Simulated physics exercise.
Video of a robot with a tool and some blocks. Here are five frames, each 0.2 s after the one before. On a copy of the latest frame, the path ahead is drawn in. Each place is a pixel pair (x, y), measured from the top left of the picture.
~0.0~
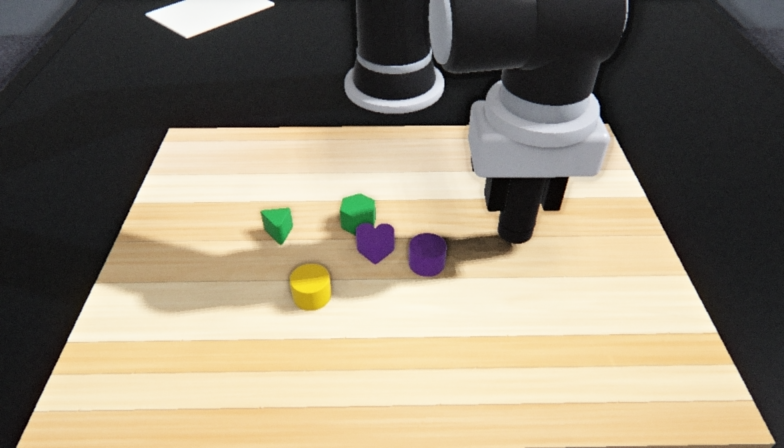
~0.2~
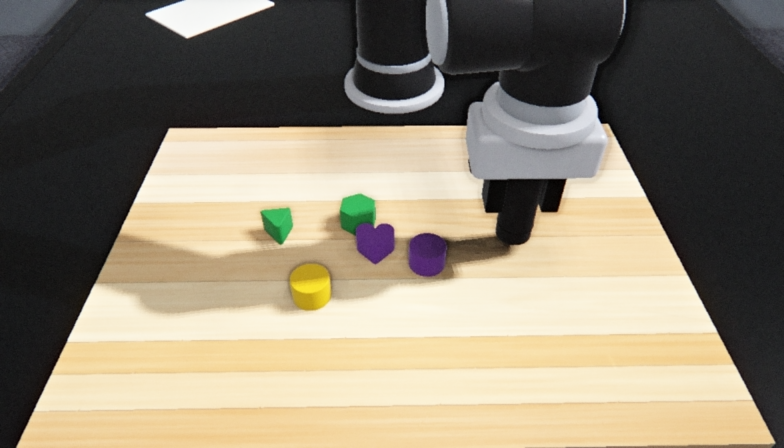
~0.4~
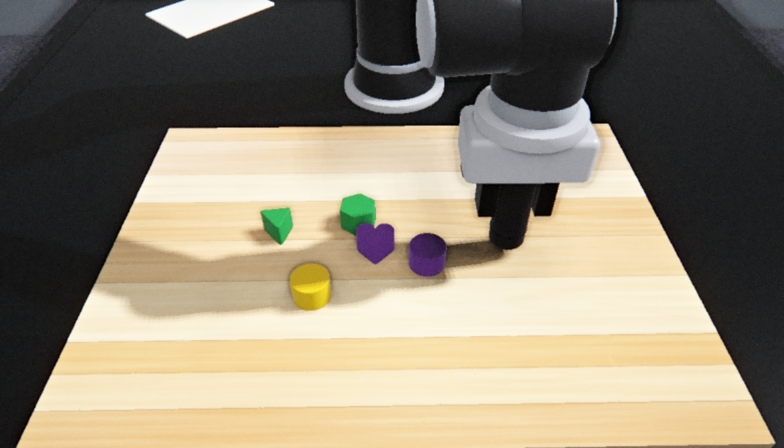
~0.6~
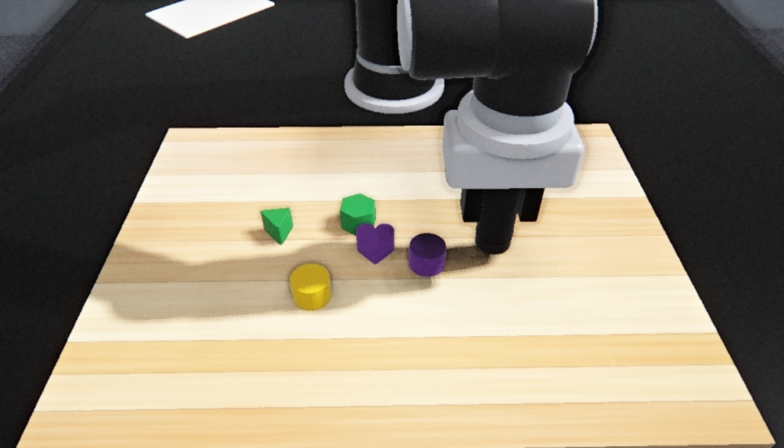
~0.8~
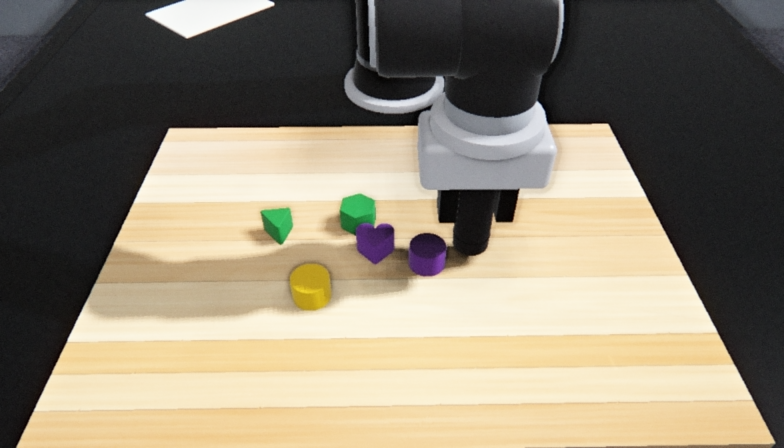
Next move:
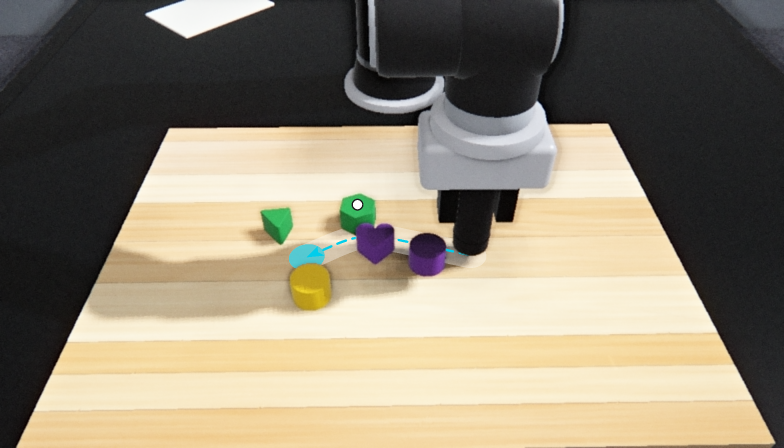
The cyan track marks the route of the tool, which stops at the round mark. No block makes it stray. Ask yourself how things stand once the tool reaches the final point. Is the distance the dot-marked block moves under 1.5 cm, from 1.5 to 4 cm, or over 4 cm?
The block shifts between 1.5 and 4 cm.
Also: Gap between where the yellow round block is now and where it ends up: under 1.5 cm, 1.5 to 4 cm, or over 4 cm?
Once the path ends, it will sit 1.5 to 4 cm from where it is now.
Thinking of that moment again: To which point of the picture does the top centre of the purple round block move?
Final place: (397, 249).
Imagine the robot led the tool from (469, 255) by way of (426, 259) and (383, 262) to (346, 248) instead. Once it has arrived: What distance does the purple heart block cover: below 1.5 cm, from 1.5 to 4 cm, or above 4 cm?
Overall it shifts more than 4 cm.
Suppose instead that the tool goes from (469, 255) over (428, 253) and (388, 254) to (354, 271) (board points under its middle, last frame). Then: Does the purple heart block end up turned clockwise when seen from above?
Answer: Yes.
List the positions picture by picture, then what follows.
In the first picture, tool's lower end at (515, 233); yellow round block at (309, 278); green hexagonal block at (358, 205); purple heart block at (375, 232); purple round block at (428, 245).
In the second picture, tool at (513, 234); blocks still.
In the third picture, tool at (506, 238); blocks still.
In the fourth picture, tool at (492, 243); blocks still.
In the fifth picture, tool at (470, 244); yellow round block at (309, 278); green hexagonal block at (358, 205); purple heart block at (375, 232); purple round block at (428, 245).
Drawn move, from (469, 255) over (413, 243) and (358, 237) to (307, 257); the dot is on the green hexagonal block.
The first path, step by step. One third of the way, tool at (412, 232); purple round block at (398, 248).
Two thirds of the way, tool at (357, 227); green hexagonal block at (340, 199), turned 35° clockwise; purple heart block at (335, 240), turned 70° anticlockwise; purple round block at (397, 249).
At the end, tool at (305, 246); yellow round block at (307, 293); green hexagonal block at (336, 200), turned 55° clockwise; purple heart block at (307, 265), turned 165° anticlockwise; purple round block at (397, 249).
